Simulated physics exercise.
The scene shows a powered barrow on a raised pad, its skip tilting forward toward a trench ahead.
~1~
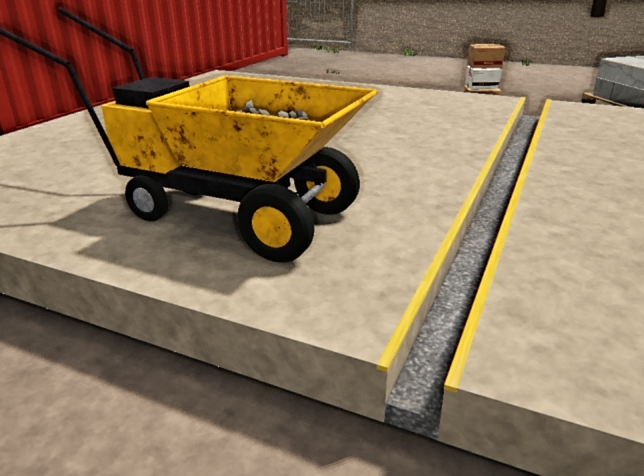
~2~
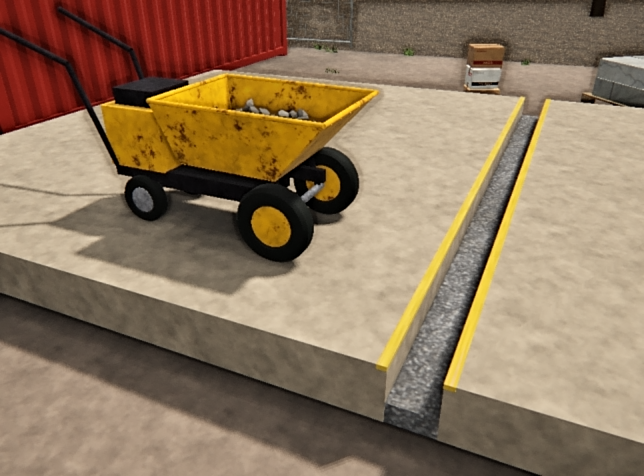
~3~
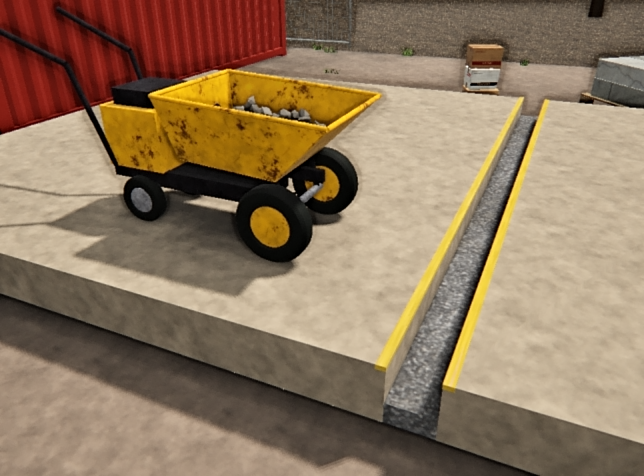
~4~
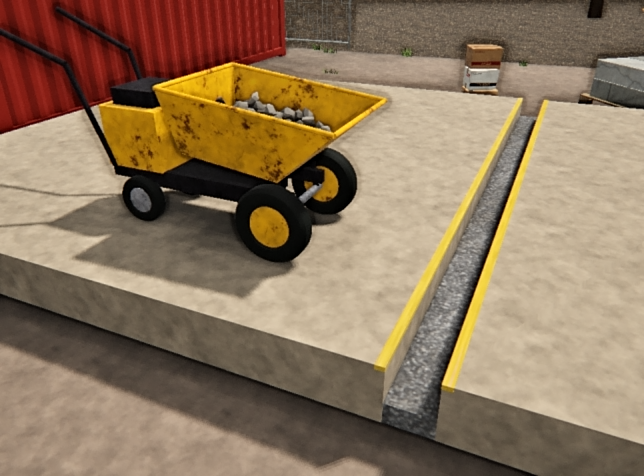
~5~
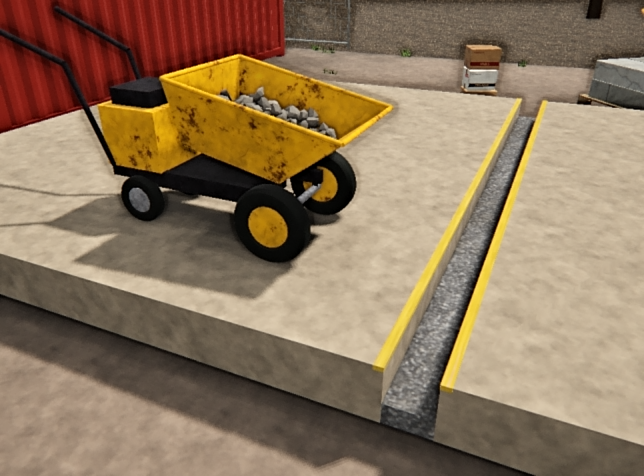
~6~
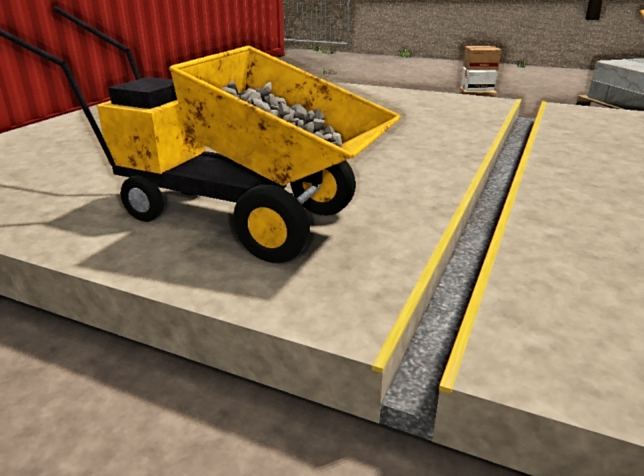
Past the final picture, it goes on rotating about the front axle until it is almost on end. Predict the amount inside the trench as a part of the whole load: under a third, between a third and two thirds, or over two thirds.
My guess is the trench keeps one to two thirds of it.
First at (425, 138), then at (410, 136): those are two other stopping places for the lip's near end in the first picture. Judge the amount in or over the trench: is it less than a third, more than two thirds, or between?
Okay, the first stop comes out as below one third and the second as under a third.
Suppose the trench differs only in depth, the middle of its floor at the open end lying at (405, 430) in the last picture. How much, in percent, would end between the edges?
I'd put it at some 50 in a hundred.
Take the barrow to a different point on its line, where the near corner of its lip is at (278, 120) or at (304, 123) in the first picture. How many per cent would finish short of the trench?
First try: Some 40 %; second try: 30 %.
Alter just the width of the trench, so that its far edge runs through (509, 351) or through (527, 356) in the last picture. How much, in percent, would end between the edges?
In order: 60 per cent, then 60 per cent.
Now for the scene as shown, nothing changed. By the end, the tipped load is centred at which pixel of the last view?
Near pixel (454, 285).
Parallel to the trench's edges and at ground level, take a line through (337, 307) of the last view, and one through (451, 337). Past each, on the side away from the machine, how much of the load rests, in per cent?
I'd put it near 60 in a hundred, then near 0 in a hundred.
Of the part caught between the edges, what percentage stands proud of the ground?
Roughly 0 percent of them.
Soon after the last picture, skip tipped steeply; all in the skip.
A little later, skip tipped right over; about two thirds in the skip; about a quarter short of the trench; a small part in or heaped over the trench.
Later still, skip tipped right over; about a third in the skip; a small part short of the trench; about half in or heaped over the trench; a stray few beyond it.
At rest, skip tipped right over; about a third in the skip; a small part short of the trench; about half in or heaped over the trench; a stray few beyond it.
